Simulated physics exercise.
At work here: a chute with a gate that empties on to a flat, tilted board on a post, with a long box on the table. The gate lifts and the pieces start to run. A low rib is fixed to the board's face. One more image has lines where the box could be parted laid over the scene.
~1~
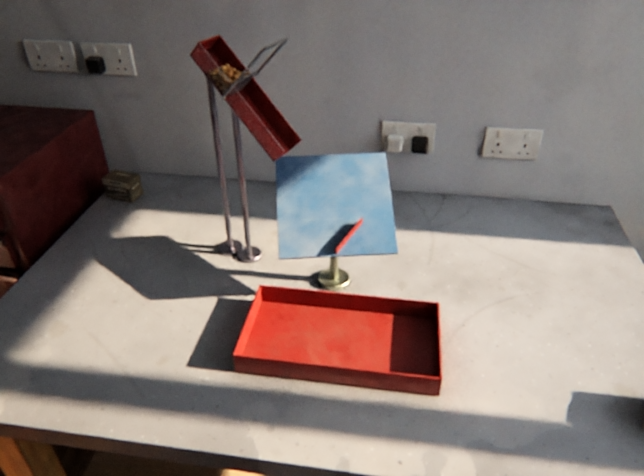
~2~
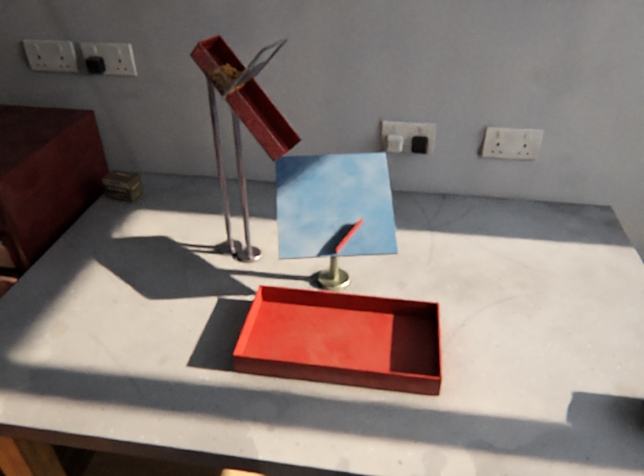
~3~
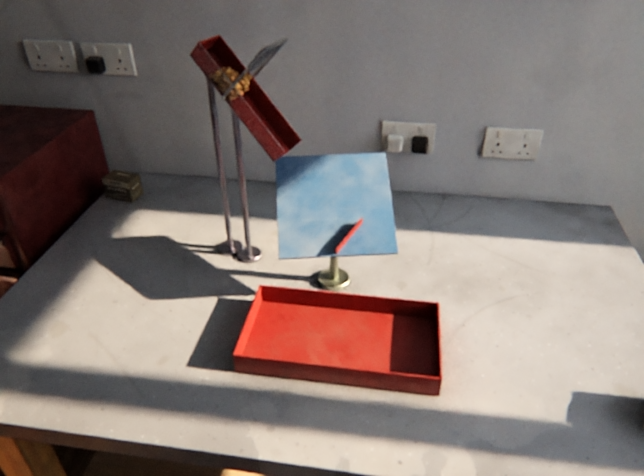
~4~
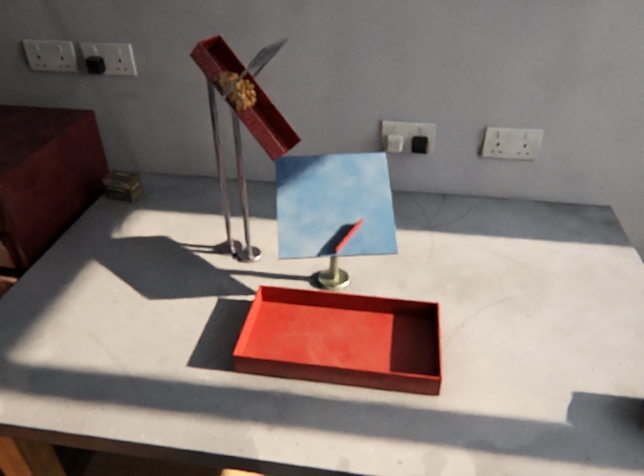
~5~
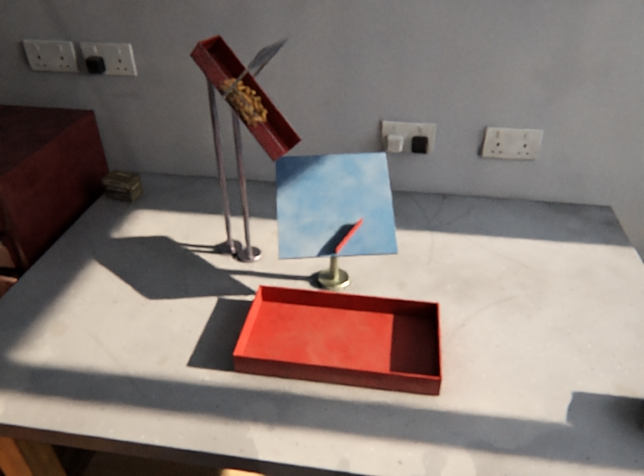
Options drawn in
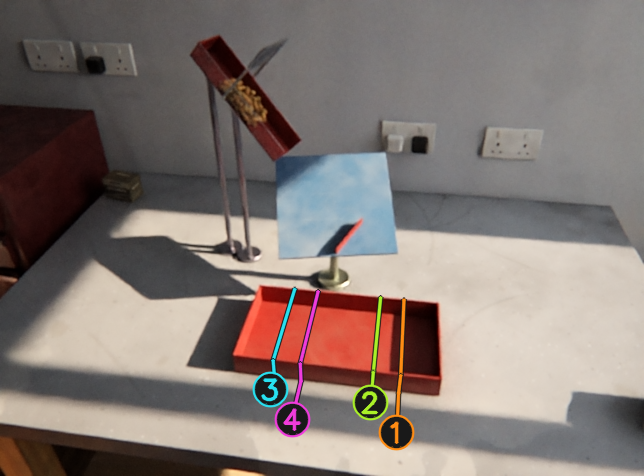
A pale grey tabletop against a grey wall with white sockets is seen from slightly above, in hard sunlight and long shadows. A dark red chute slopes down to the right on thin metal legs, above a sky-blue tilted board on a short post and a long, empty red box. The chute's gate swings up and small golden-brown beads slide down the channel, spreading out, while the camera stays still.
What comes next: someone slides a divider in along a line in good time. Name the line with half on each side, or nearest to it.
The best line is 4.
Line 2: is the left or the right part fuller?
Left.
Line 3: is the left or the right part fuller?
The right side.
On the marked copy, line 1 crosses the front rim at (400, 374); line 2 crosses the front rim at (373, 371); line 3 crosses the front rim at (273, 359); line 4 crosses the front rim at (300, 362).
Choosing 1, of what is caught, nearly all on the left of the divider, a small part on the right.
Choosing 2, of what is caught, nearly all on the left of the divider, a small part on the right.
Choosing 3, of what is caught, a stray few on the left of the divider, nearly all on the right.
Choosing 4, of what is caught, about a third on the left of the divider, about two thirds on the right.
